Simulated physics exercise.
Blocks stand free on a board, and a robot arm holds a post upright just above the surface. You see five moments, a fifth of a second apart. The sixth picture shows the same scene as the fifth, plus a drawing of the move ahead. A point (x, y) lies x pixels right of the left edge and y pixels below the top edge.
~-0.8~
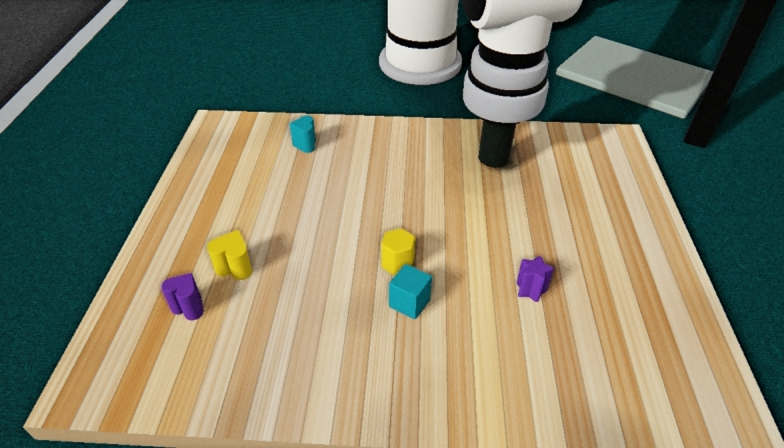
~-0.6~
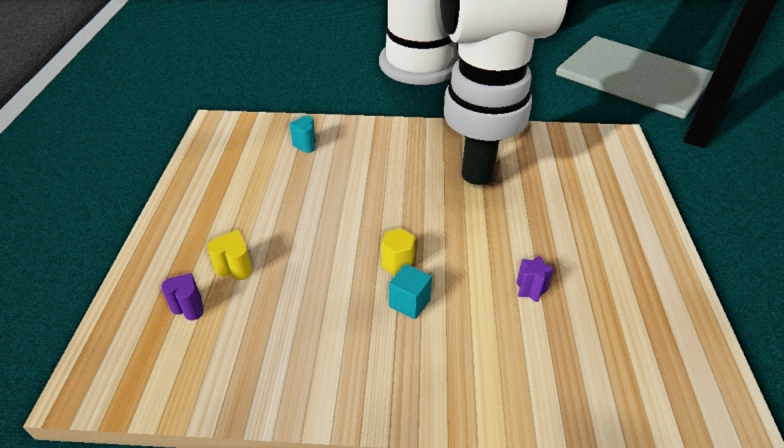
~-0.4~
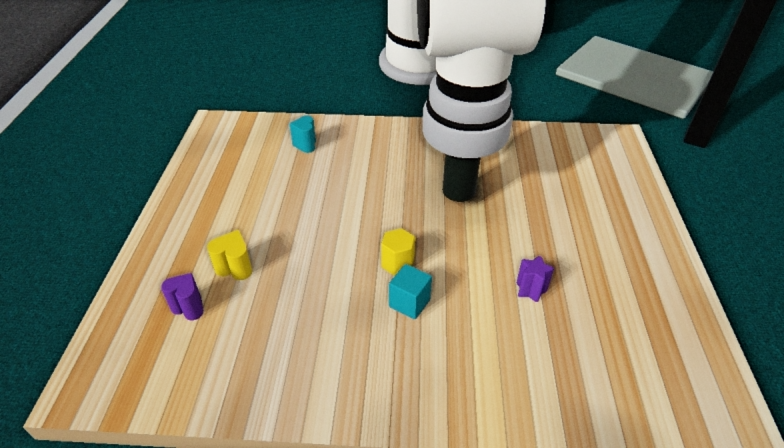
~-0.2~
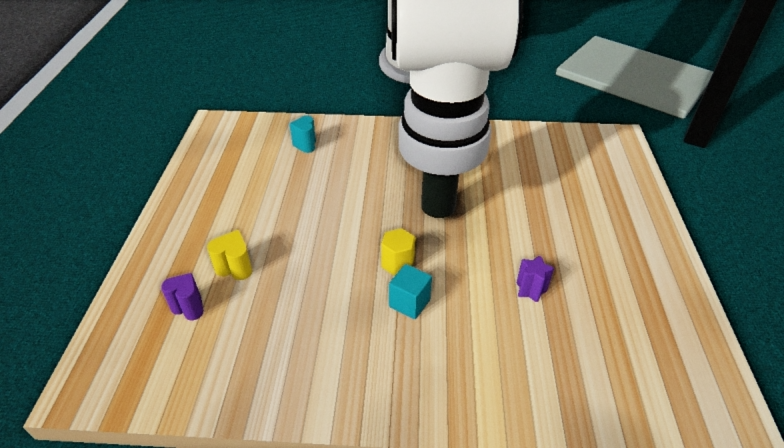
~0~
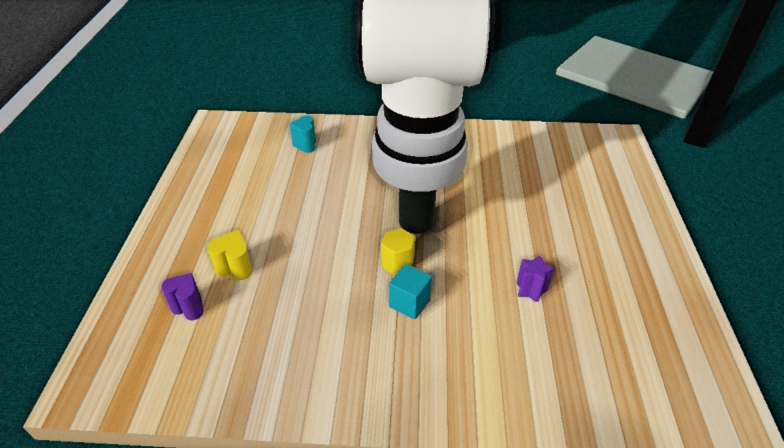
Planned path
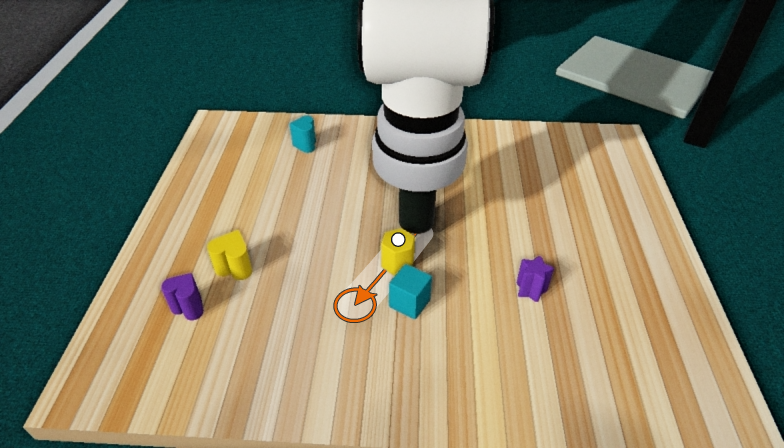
On a striped wooden board, a robot arm moves a black post diagonally left and nearer, toward unmoving yellow and turquoise blocks.
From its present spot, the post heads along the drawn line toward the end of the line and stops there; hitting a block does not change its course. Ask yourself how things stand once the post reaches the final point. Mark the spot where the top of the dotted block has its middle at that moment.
When the path ends, it will be at (365, 312).
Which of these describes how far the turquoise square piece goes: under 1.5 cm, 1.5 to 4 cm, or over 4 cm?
Short, under 1.5 cm.
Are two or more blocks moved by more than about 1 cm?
It seems not.
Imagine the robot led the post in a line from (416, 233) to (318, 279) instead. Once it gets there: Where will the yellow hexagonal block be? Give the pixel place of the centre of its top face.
Around (384, 253).
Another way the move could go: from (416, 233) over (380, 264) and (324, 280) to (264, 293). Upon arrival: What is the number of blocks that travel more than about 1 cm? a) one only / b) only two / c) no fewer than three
a: One only.
The drawn path runs from (416, 233) to (355, 305); the dot is on the yellow hexagonal block.
What follows on the original path. One third of the way, post at (398, 244); yellow hexagonal block at (391, 257), turned 25° anticlockwise.
Two thirds of the way, post at (377, 268); yellow hexagonal block at (376, 284), turned 45° anticlockwise; turquoise square piece at (414, 284).
At the end, post at (354, 294); yellow hexagonal block at (365, 312), turned 90° anticlockwise; turquoise square piece at (414, 284).
